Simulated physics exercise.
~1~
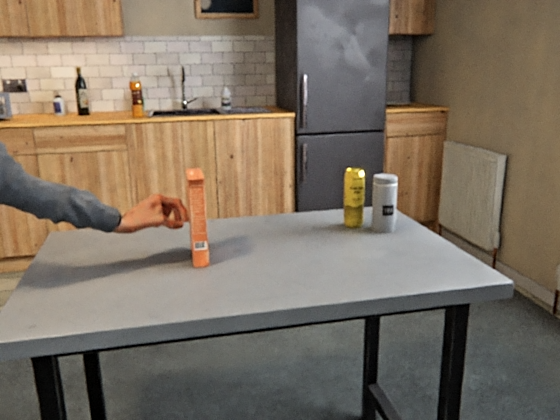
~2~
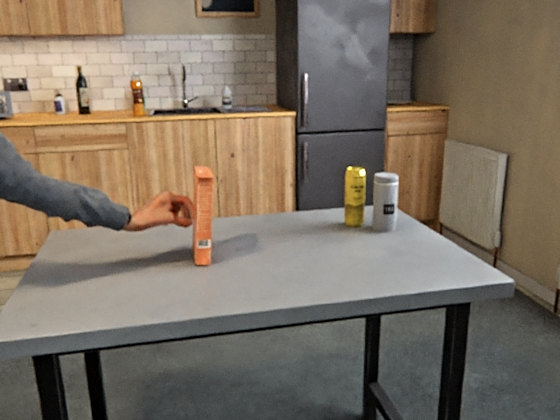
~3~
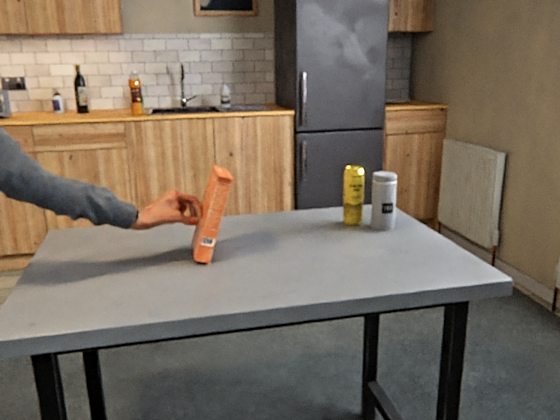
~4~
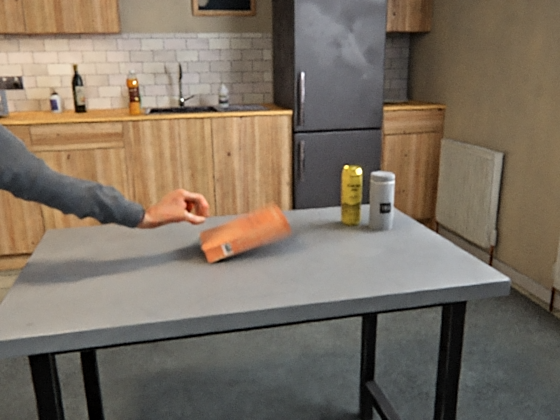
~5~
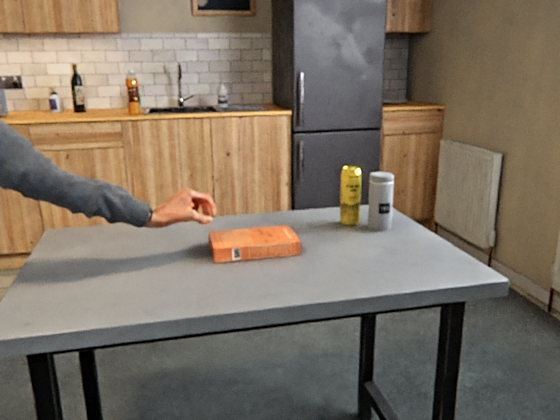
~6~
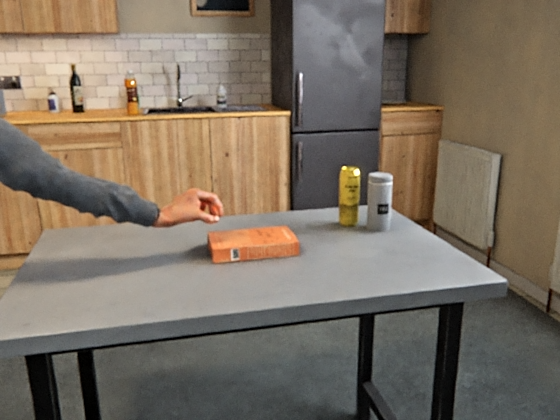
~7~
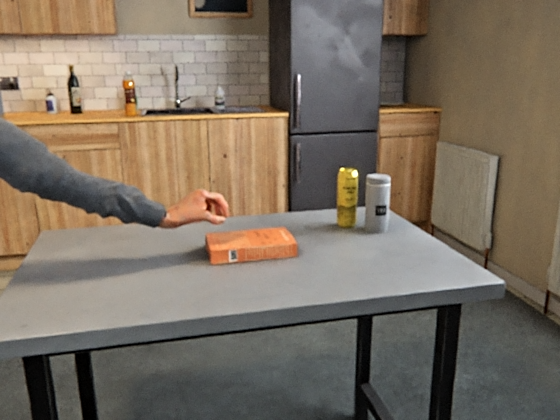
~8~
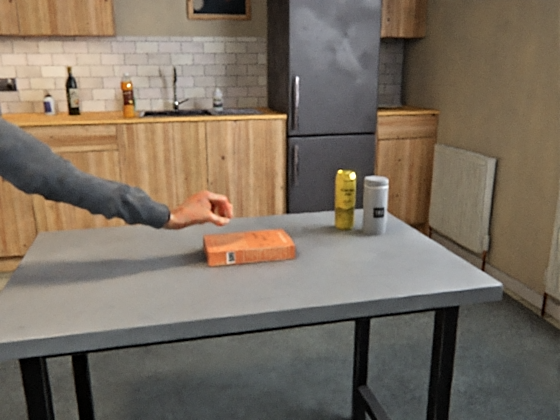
In a kitchen, a hand reached in from the left and pushed an upright orange packet on a grey table until it leaned right and toppled over, ending flat on its side near the hand, while a yellow can and grey jar stayed standing.
